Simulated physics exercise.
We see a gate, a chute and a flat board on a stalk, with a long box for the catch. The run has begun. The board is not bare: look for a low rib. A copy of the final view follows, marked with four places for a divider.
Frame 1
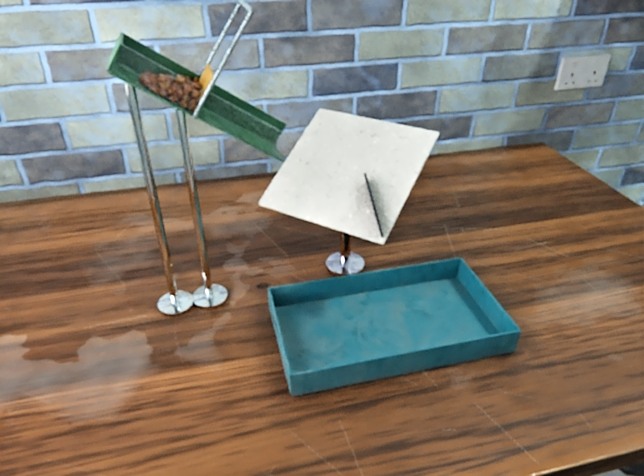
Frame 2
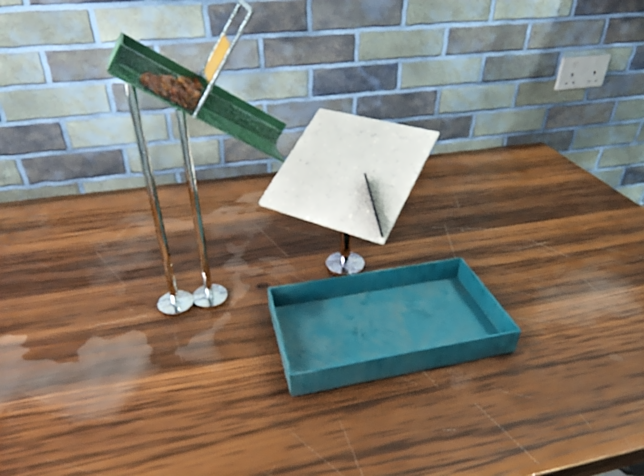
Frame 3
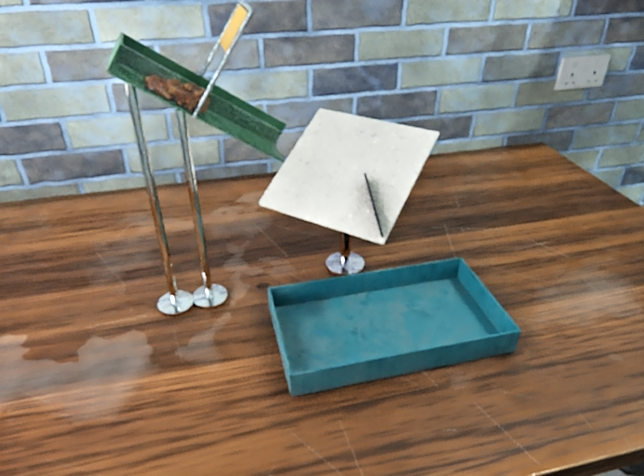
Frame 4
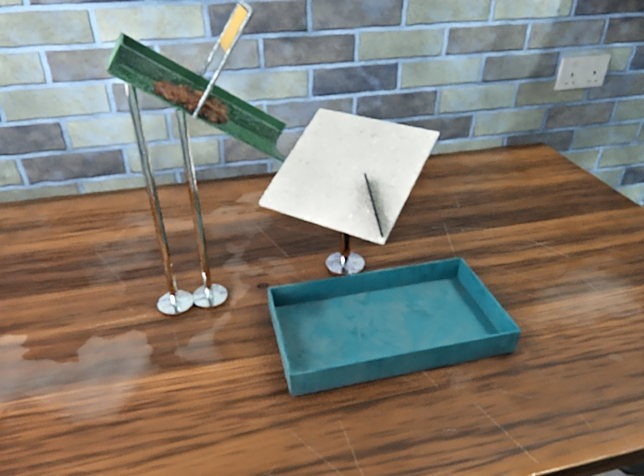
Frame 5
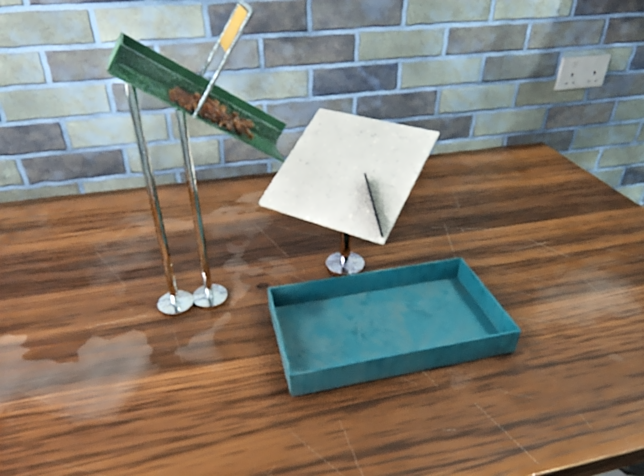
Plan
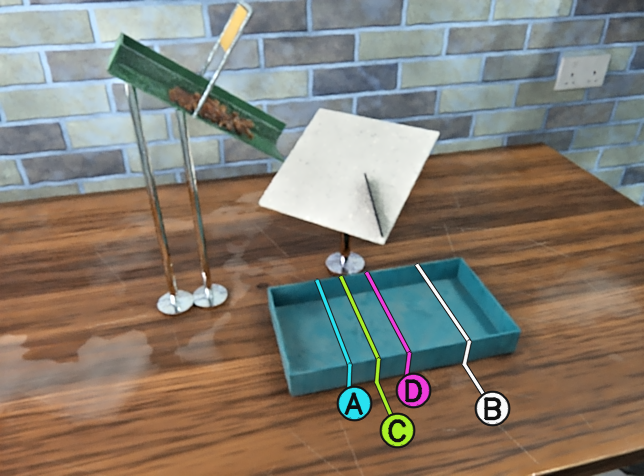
Wooden table with a teal box and tilted white board, a gate lifting and brown balls sliding down a green chute.
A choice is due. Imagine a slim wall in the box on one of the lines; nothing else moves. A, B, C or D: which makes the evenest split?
Line A does it best.
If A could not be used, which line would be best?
That is line C.
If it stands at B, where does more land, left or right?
More lands on the left.
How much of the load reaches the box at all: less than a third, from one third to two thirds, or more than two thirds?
About that: More than two thirds.
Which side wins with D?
More lands on the left.
On the marked copy, line A crosses the front rim at (349, 363); line B crosses the front rim at (468, 340); line C crosses the front rim at (378, 358); line D crosses the front rim at (408, 352).
With A, of what is caught, close to half on the left of the divider, close to half on the right.
With B, of what is caught, the whole lot on the left of the divider, none at all on the right.
With C, of what is caught, the bulk on the left of the divider, close to a quarter on the right.
With D, of what is caught, the whole lot on the left of the divider, none at all on the right.
